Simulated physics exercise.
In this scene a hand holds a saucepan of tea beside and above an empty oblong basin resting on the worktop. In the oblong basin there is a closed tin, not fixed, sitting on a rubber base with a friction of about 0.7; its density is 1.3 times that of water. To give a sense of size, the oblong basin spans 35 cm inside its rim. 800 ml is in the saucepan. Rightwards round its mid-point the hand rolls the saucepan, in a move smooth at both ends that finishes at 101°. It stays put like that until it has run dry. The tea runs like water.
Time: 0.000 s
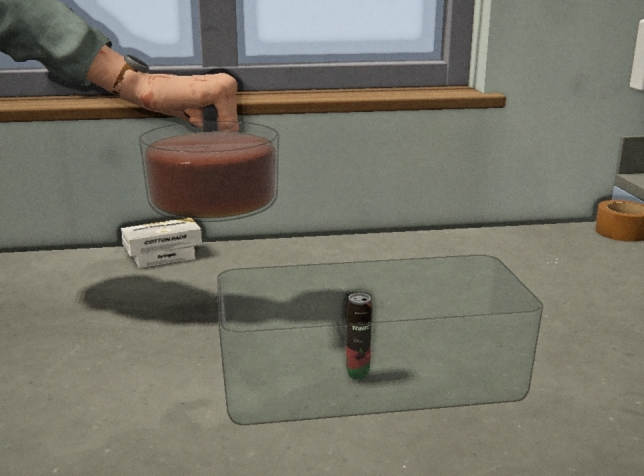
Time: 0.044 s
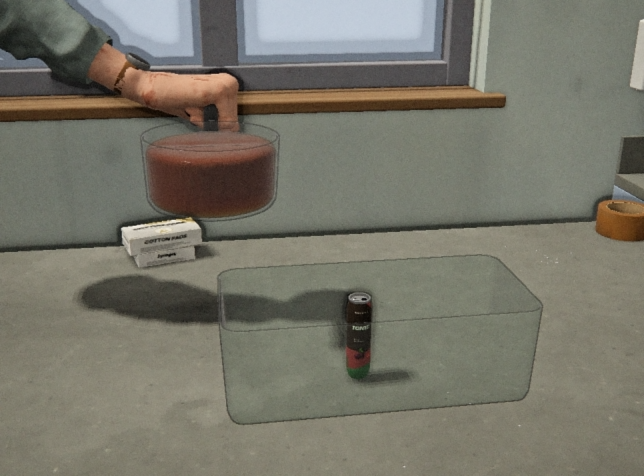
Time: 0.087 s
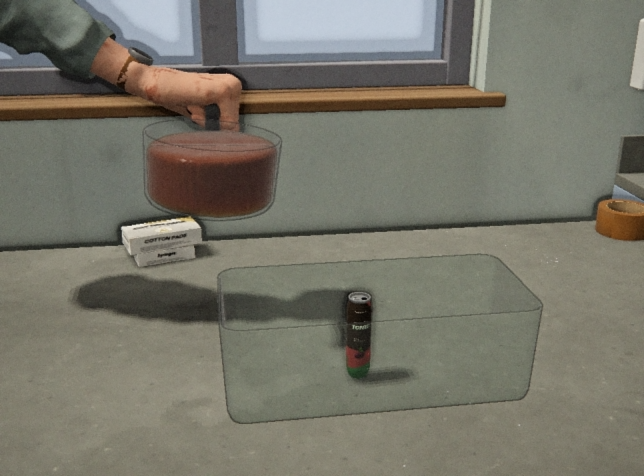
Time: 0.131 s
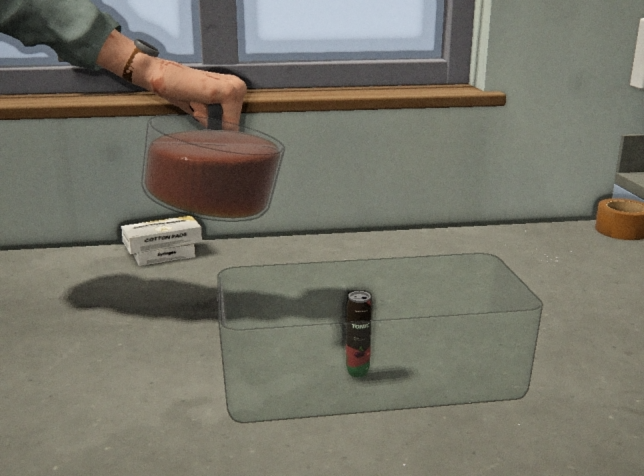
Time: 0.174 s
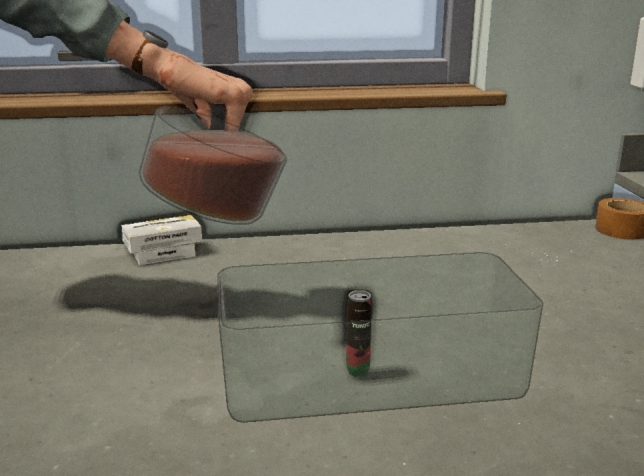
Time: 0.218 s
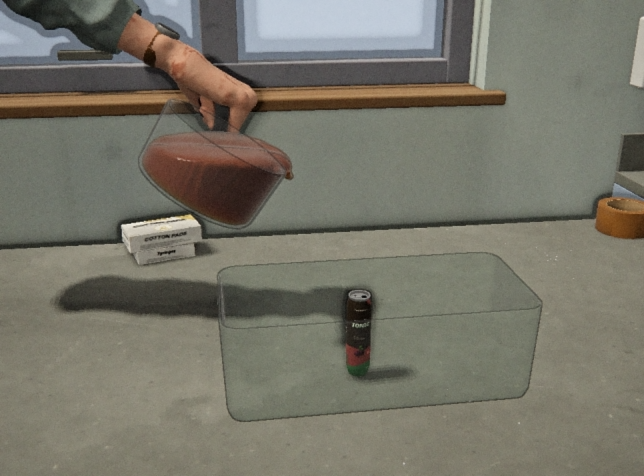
A hand reaching in from the upper left holds a clear saucepan of reddish-brown tea above a grey worktop, seen from slightly above by a still camera. An empty, see-through oblong basin sits below to the right with a dark, red-and-green tin standing inside, white boxes behind and an orange roll at far right. The hand gradually rolls the saucepan rightwards, and tea reaches its right rim.
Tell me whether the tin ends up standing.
It's going to overturn.
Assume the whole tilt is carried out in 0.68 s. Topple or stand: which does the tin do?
The tin falls.
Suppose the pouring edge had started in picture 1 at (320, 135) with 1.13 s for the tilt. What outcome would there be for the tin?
Result: Tin upright.
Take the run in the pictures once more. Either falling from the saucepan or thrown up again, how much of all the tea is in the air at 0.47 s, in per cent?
Around 46 in a hundred.
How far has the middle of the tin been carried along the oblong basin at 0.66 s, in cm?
Some 2 cm.
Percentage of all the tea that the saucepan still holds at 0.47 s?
About 26 per cent.
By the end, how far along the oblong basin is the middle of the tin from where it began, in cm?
Looks like roughly 8.0 cm in total.
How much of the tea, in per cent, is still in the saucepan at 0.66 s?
6 in a hundred, give or take.
After 0.47 s the tilt is 95° and 27 per cent is still to pour; the tin stands where it began.
After 0.66 s the tilt is 101° and 6 per cent is still to pour; the tin leans 9°.
After 0.85 s the tilt is 101° and 1 per cent is still to pour; the tin lies on its side.
After 1.06 s the tilt is 101° and 0 per cent is still to pour; the tin lies on its side.
In the end the tin lies on its side.
